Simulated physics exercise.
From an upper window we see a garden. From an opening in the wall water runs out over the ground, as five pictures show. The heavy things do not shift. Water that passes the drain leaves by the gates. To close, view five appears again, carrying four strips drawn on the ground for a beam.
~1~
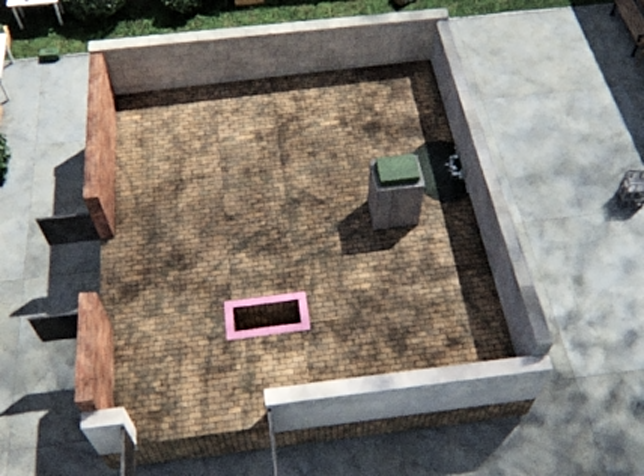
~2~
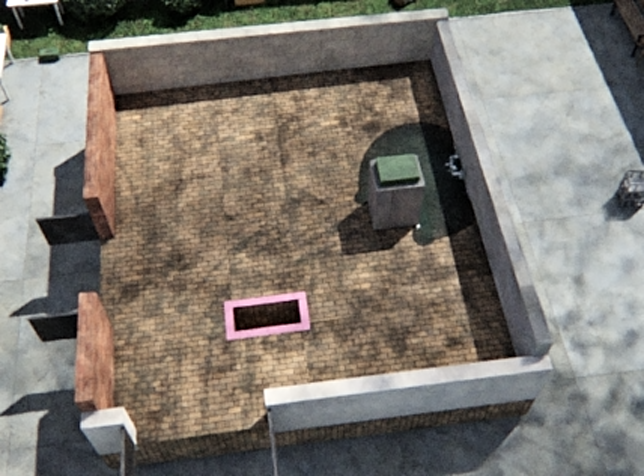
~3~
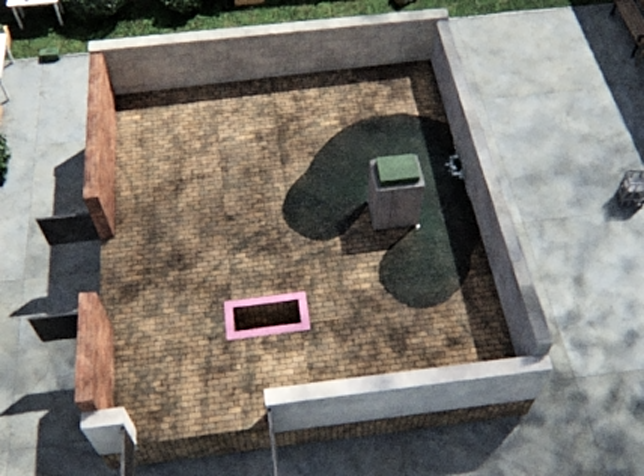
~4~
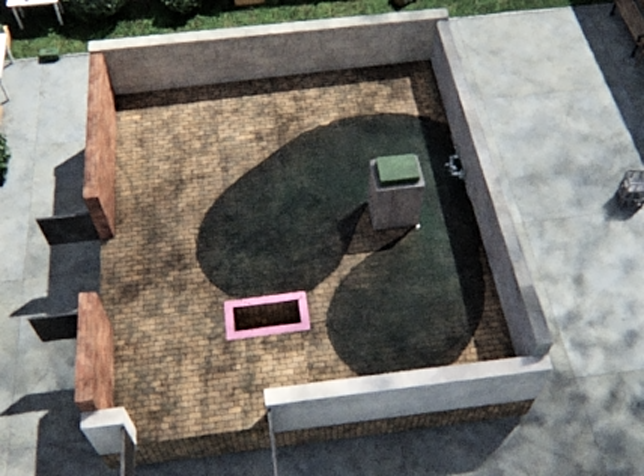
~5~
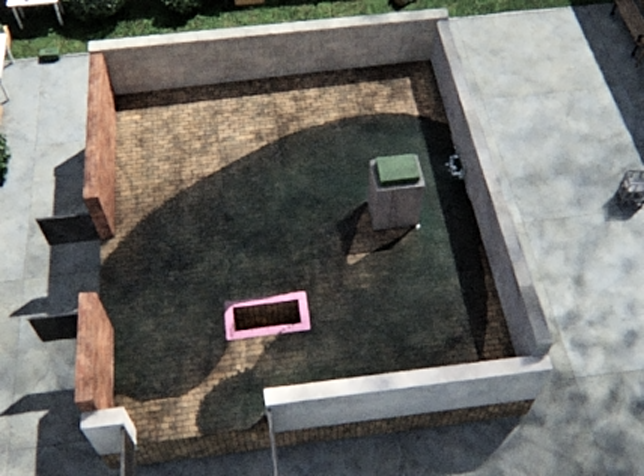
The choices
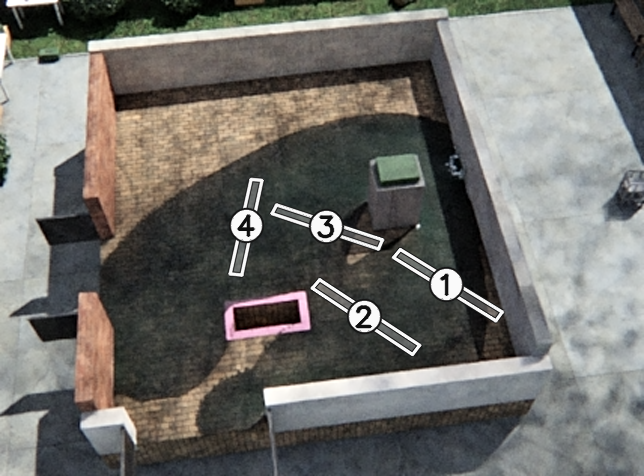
Dark water spread from beside the right wall across the walled brick yard, curled around both sides of the grey block, then widened leftward until it reached the pink-edged drain and began going in.
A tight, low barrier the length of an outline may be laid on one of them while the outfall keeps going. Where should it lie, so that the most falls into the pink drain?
It is 4.
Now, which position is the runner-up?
That would be 1.
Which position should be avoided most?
3 it is.
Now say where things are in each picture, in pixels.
The first frame shows outfall at (462, 163); pink drain at (267, 315); open gate at (114, 282); open gate at (202, 420); 2 % of the ground under water, visible out to (438, 199); pink drain still dry.
In the second frame, 8 % of the ground under water, visible out to (420, 242); pink drain still dry.
In the third frame, 18 % of the ground under water, visible out to (287, 198); pink drain still dry.
In the fourth frame, 37 % of the ground under water, visible out to (211, 271); pink drain still dry.
In the fifth frame, 58 % of the ground under water, visible out to (125, 385); pink drain taking water.
In white, 1 from (396, 253) to (499, 316); 2 from (316, 283) to (416, 349); 3 from (274, 209) to (380, 244); 4 from (235, 274) to (256, 179).
With 1, about 33 % of the stream goes into the pink drain, about 67 % out by the gates.
With 2, about 21 % of the stream goes into the pink drain, about 79 % out by the gates.
With 3, about 2 % of the stream goes into the pink drain, about 98 % out by the gates.
With 4, about 50 % of the stream goes into the pink drain, about 50 % out by the gates.
